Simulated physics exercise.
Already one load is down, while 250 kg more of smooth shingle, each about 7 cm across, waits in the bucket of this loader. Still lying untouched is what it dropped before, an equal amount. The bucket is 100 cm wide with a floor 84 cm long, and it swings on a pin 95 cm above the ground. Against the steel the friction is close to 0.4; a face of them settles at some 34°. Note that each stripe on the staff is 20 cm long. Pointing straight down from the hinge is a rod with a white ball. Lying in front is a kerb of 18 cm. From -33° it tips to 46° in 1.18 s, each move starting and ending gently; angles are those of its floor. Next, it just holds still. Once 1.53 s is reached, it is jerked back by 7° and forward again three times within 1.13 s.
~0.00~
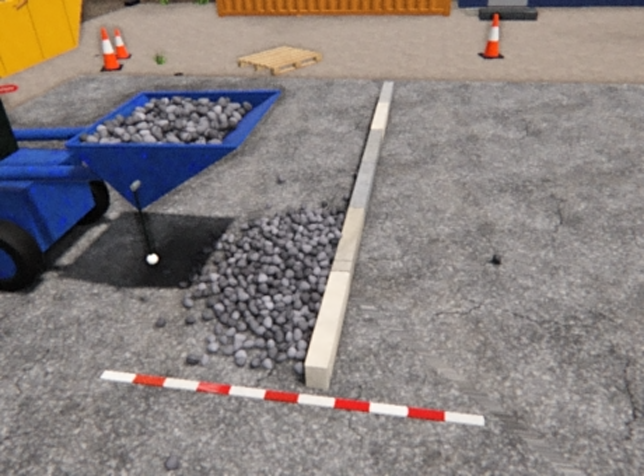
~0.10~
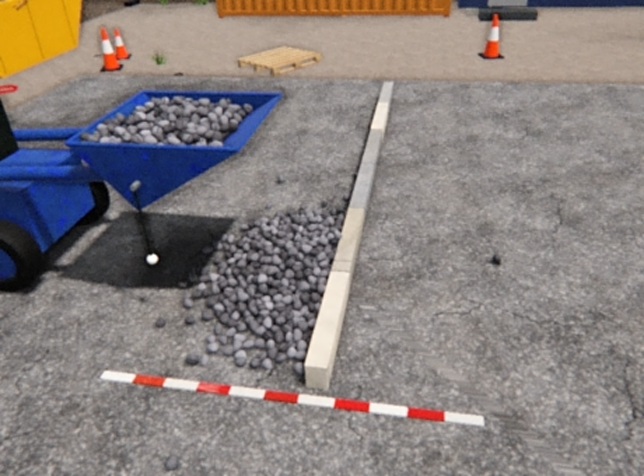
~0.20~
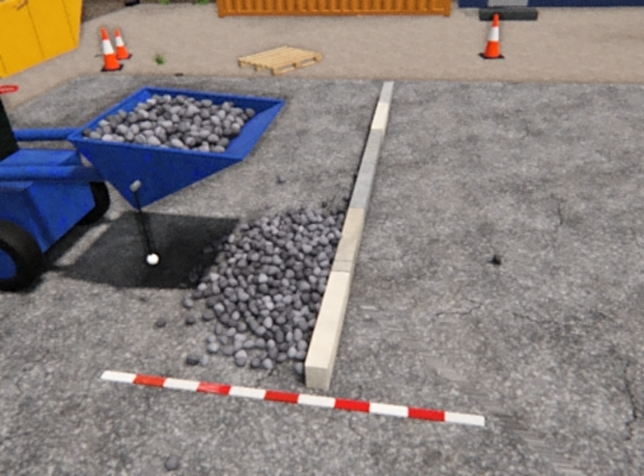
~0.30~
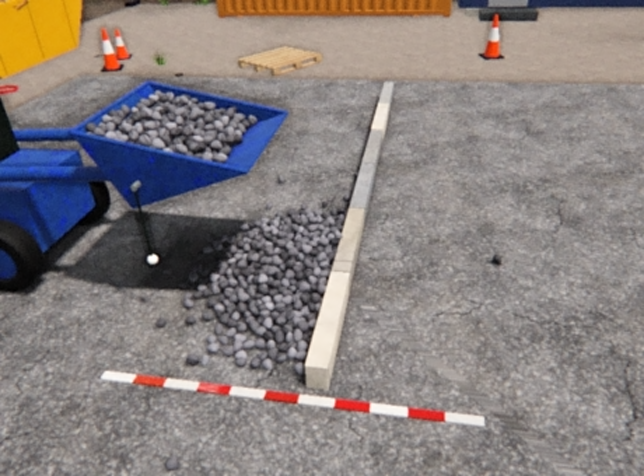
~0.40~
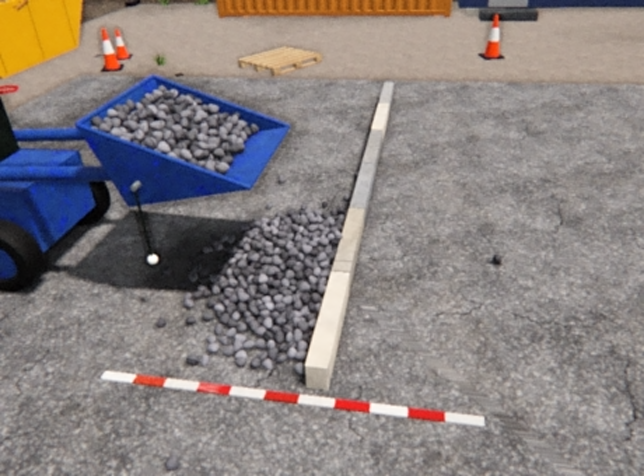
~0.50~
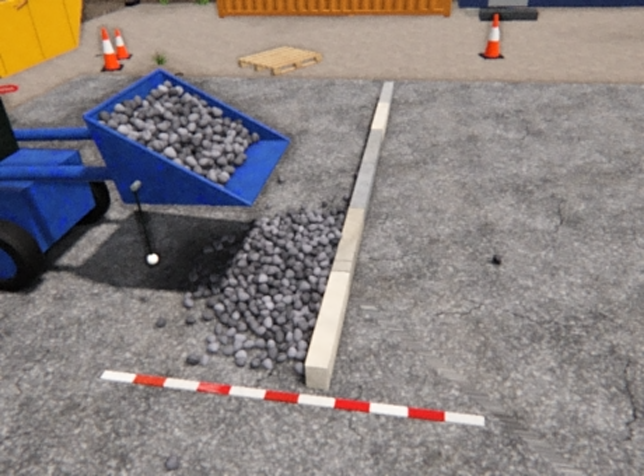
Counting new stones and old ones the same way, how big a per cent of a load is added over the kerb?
1 per cent, roughly.
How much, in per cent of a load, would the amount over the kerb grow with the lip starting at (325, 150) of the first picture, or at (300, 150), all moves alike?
Roughly 50 and 25 percent, in that order.
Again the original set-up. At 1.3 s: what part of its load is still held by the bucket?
Close to 35 per cent of the load.
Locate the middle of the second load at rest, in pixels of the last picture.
In the last view, about pixel (272, 255).
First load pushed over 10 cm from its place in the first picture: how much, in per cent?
Roughly 15 % of them.
After 0.9 s the floor is at 33°; in per cent of one load, 98 in the bucket, 101 on this side of the kerb; the foremost stones are at (354, 261).
After 1.3 s the floor is at 46°; in per cent of one load, 33 in the bucket, 167 on this side of the kerb; the foremost stones are at (353, 265).
After 3.1 s the floor is at 46°; in per cent of one load, 0 in the bucket, 199 on this side of the kerb, 1 over the kerb; the foremost stones are at (402, 276).
After 5.5 s the floor is at 46°; in per cent of one load, 0 in the bucket, 199 on this side of the kerb, 1 over the kerb; the foremost stones are at (402, 276). Net gain over the kerb, 1.
